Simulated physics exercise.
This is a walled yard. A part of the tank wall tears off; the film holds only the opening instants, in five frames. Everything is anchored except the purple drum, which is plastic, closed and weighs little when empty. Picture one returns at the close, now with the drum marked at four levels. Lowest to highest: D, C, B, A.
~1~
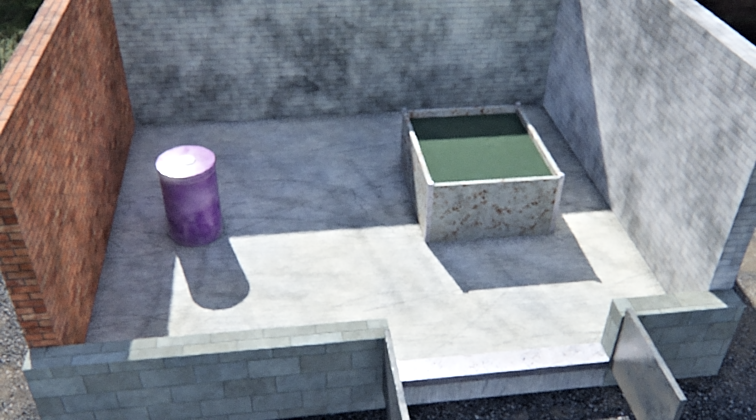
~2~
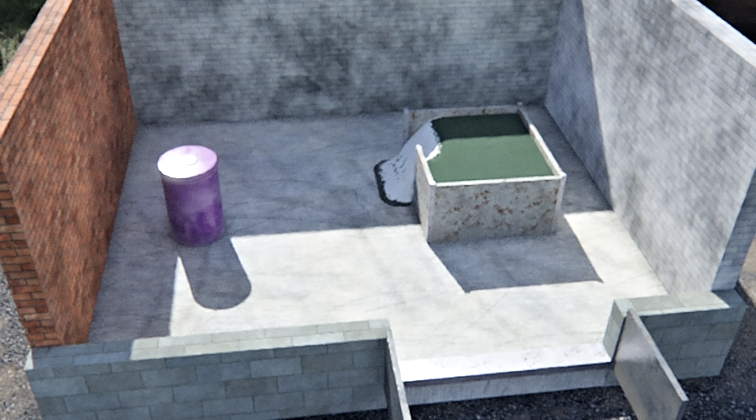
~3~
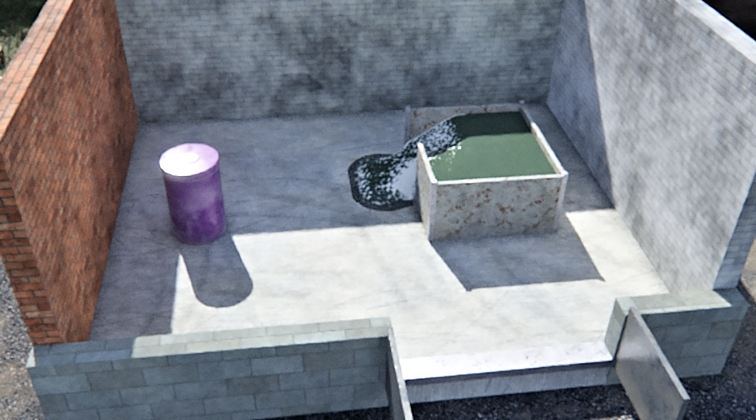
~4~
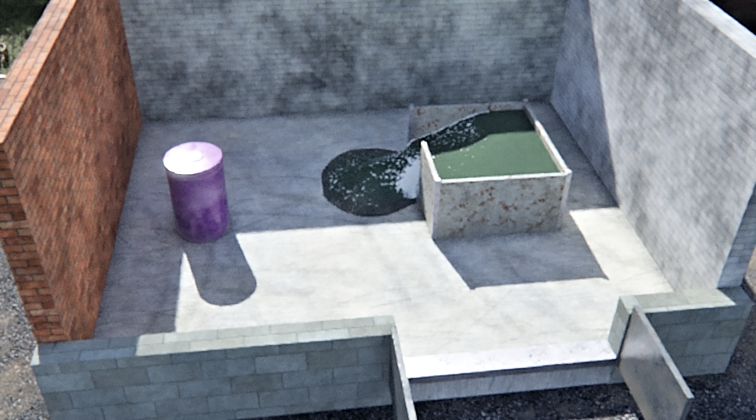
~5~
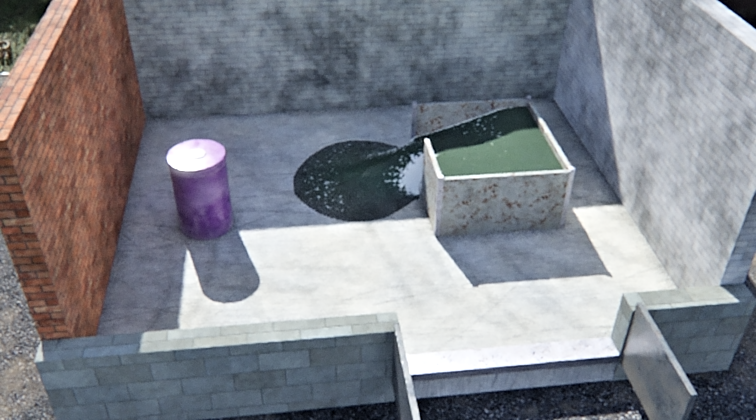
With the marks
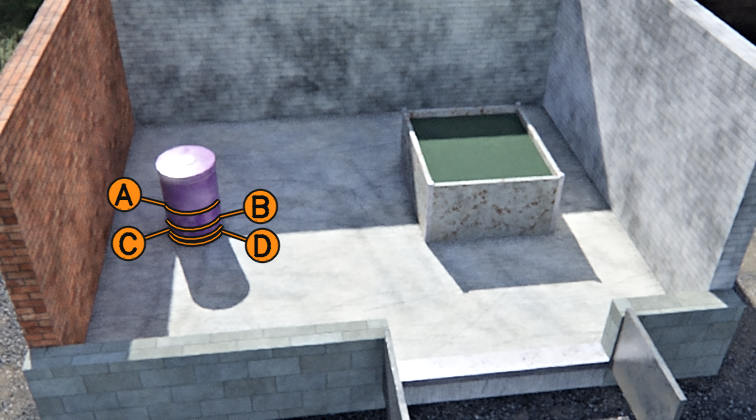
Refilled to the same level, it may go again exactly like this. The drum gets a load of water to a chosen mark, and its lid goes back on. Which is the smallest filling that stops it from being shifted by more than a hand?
Choose B.
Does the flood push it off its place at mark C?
Yes, it does.
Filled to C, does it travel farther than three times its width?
No.
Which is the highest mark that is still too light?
Here it is mark C.
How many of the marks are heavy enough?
Two of the four.
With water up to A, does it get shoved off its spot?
No, that is safe.
On the marked copy, A at (190, 213); B at (192, 229); C at (194, 239); D at (195, 244); from the bottom up D, C, B, A.
With A, it does not move.
With B, it does not move.
With C, it is pushed about twice its own width away.
With D, it is pushed about 6 times its own width away.
